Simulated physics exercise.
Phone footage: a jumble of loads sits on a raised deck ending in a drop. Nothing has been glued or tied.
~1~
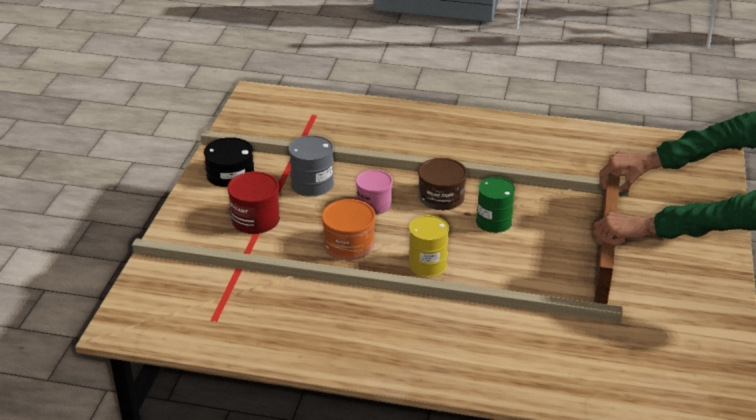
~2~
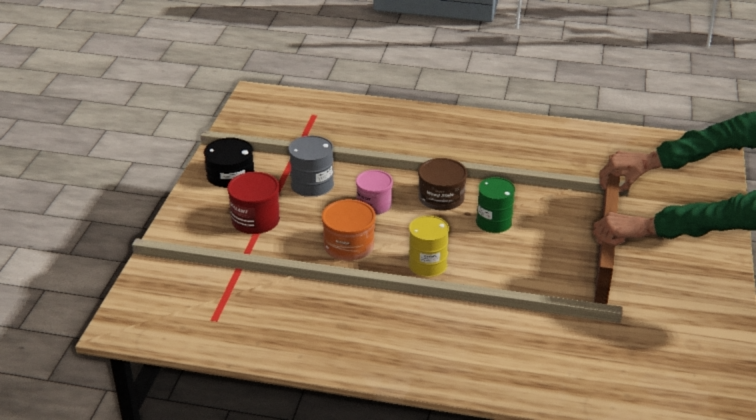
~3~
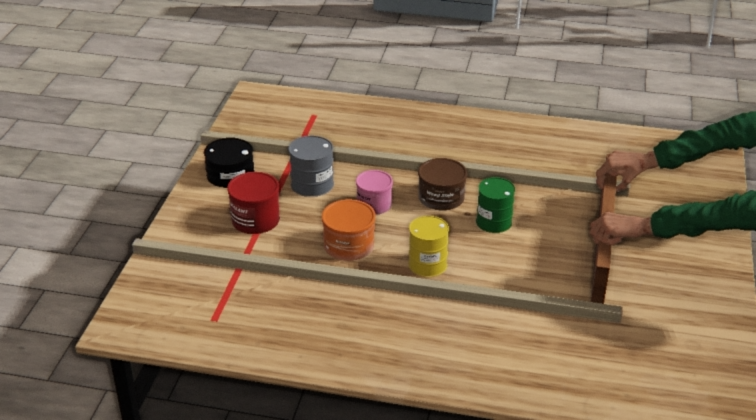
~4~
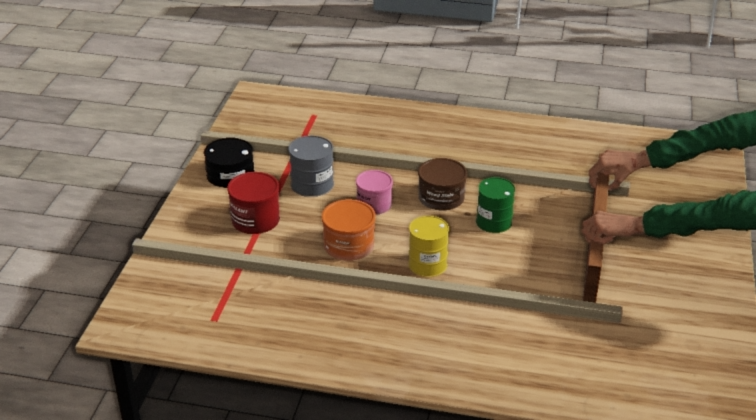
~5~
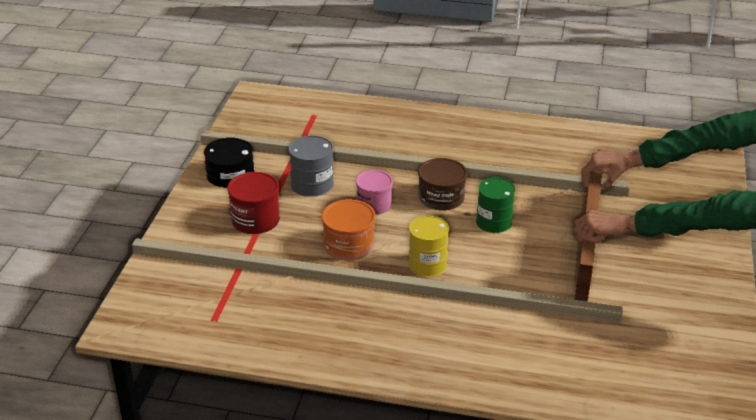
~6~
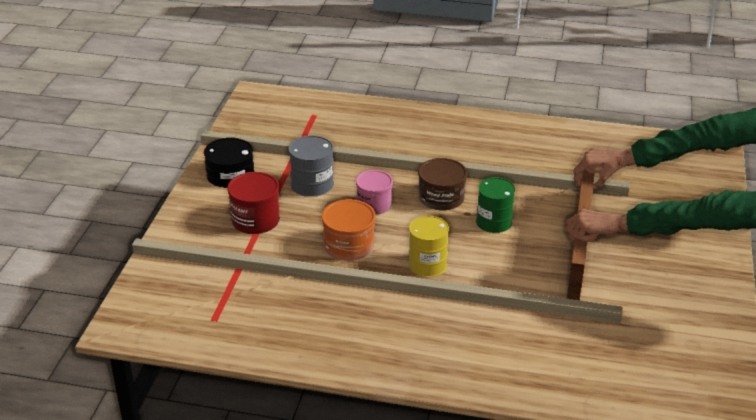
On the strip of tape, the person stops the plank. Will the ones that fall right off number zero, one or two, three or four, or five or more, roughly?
They will number one or two.
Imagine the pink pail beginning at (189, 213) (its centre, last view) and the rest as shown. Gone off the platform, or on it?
Placed like that, it is still there afterwards.
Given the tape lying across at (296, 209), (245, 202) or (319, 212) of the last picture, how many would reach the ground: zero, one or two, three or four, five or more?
Place one: No fall at all; place two: 1 or 2; place three: None.
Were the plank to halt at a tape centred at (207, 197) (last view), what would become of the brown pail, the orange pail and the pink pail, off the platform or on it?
Here's how it goes: The brown pail is still up there, the orange pail ends up down, and the pink pail ends up down.
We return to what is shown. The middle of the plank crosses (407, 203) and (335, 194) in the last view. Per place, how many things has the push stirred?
At the first point the count is 5, at the second it's 7.
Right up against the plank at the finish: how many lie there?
That makes 3.
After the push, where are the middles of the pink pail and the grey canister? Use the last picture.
Pink pail: About (232, 176); grey canister: About (220, 149).
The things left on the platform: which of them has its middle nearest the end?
The red pail finishes nearest.
Soon after, none off yet; black canister at rest near (229, 163); red pail at rest near (254, 203); grey canister at rest near (312, 166).
In the end, the number that fall off is one or two; gone, black canister.
